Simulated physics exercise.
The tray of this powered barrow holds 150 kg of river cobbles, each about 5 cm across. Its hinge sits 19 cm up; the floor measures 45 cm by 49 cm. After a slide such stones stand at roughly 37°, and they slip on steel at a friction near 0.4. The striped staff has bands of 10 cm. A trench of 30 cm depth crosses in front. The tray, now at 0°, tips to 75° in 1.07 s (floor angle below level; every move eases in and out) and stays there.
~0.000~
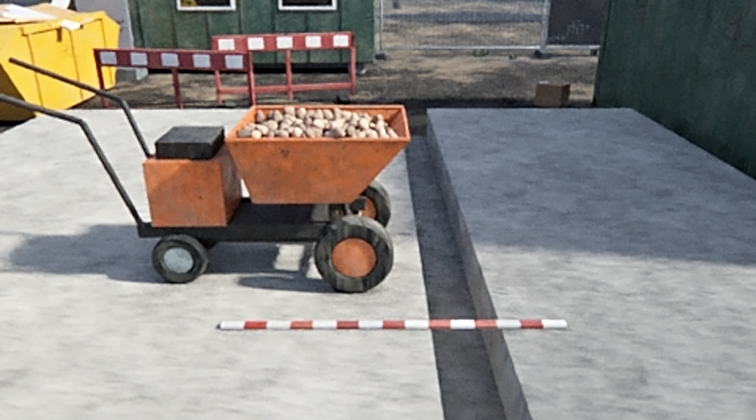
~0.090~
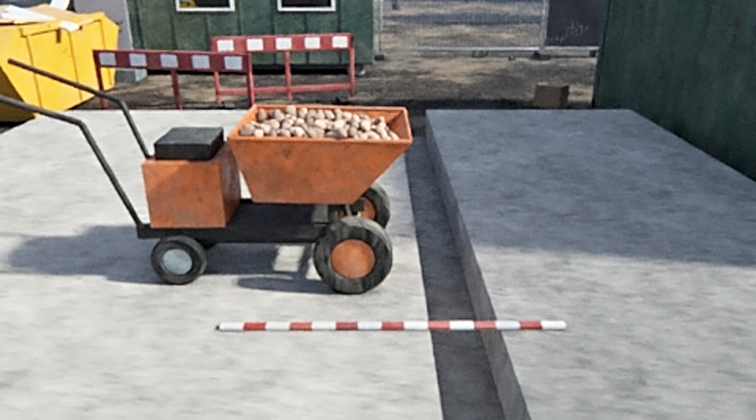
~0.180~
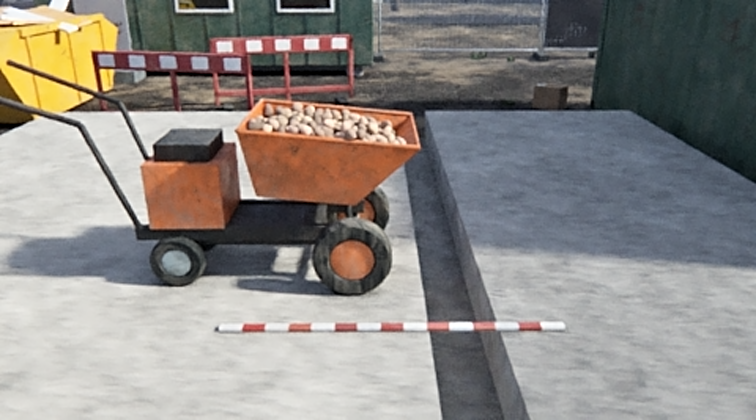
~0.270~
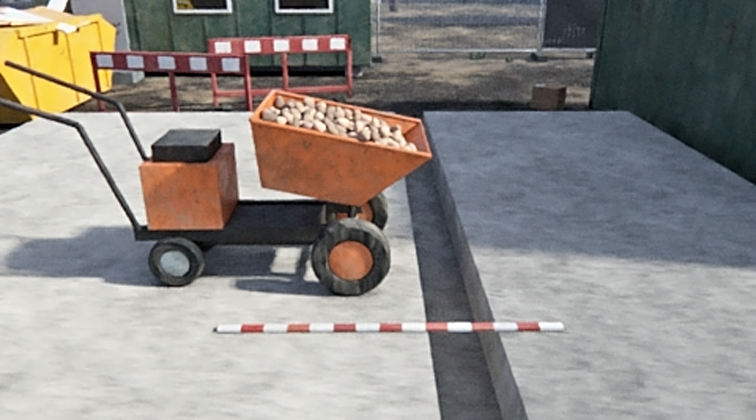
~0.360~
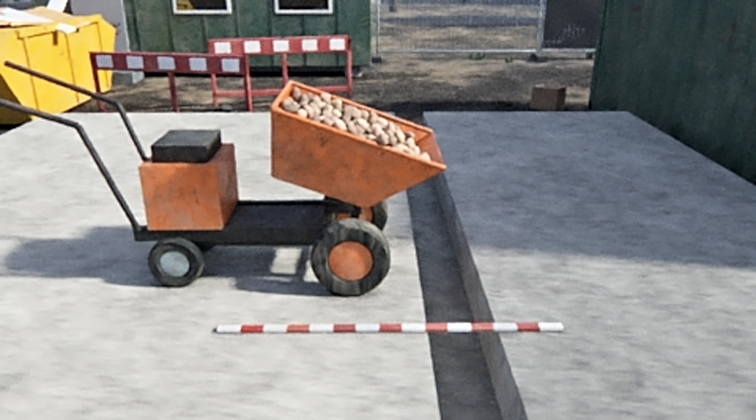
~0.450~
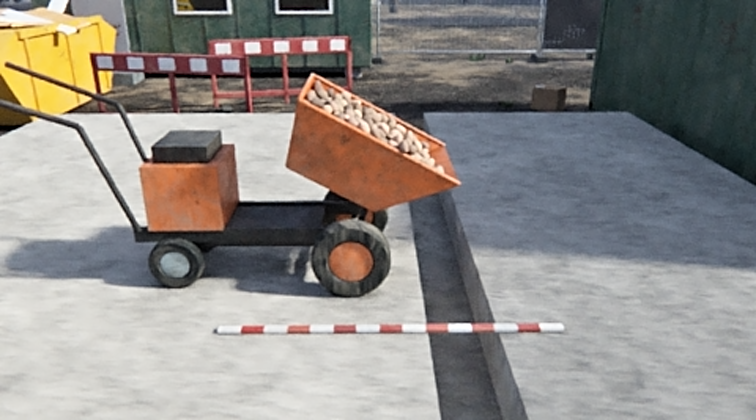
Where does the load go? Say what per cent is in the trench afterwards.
Roughly 8 per cent ends in the trench.
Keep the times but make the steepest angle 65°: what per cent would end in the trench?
Then about 30 per cent.
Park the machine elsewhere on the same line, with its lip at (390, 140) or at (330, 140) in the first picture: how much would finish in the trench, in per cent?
Near 45 per cent from the first place, 95 from the second.
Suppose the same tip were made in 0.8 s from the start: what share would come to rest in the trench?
In that case some 10 per cent.
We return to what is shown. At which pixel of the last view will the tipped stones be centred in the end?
Their middle is at about (529, 262).
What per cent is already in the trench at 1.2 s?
Some 0 per cent.
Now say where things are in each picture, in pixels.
In the first picture, the tray is at 0°, its lip at (409, 140); the top of the load is at (326, 118).
The second picture shows lip at (412, 142), floor tilted 2°, highest stones at (320, 118); the stones move at 0.3 m/s on average.
The third picture shows lip at (420, 148), floor tilted 6°, highest stones at (300, 114); the stones move at 0.5 m/s on average.
The fourth picture shows lip at (431, 157), floor tilted 12°, highest stones at (292, 107); the stones move at 0.7 m/s on average.
The fifth picture shows lip at (445, 169), floor tilted 20°, highest stones at (303, 101); the stones move at 0.8 m/s on average.
In the sixth picture, the tray is at 29°, its lip at (459, 185); the top of the load is at (321, 95); the stones move at 0.9 m/s on average.
After 0.8 s the floor is at 63°; 100 % in the tray; the foremost stones are at (486, 221).
After 1.2 s the floor is at 75°; 56 % in the tray, 2 % in the trench, 43 % past the trench; the foremost stones are at (595, 268).
After 1.5 s the floor is at 75°; 28 % in the tray, 4 % in the trench, 68 % past the trench; the foremost stones are at (691, 268).
After 3.5 s the floor is at 75°; 21 % in the tray, 8 % in the trench, 71 % past the trench; the foremost stones are past the picture's edge.
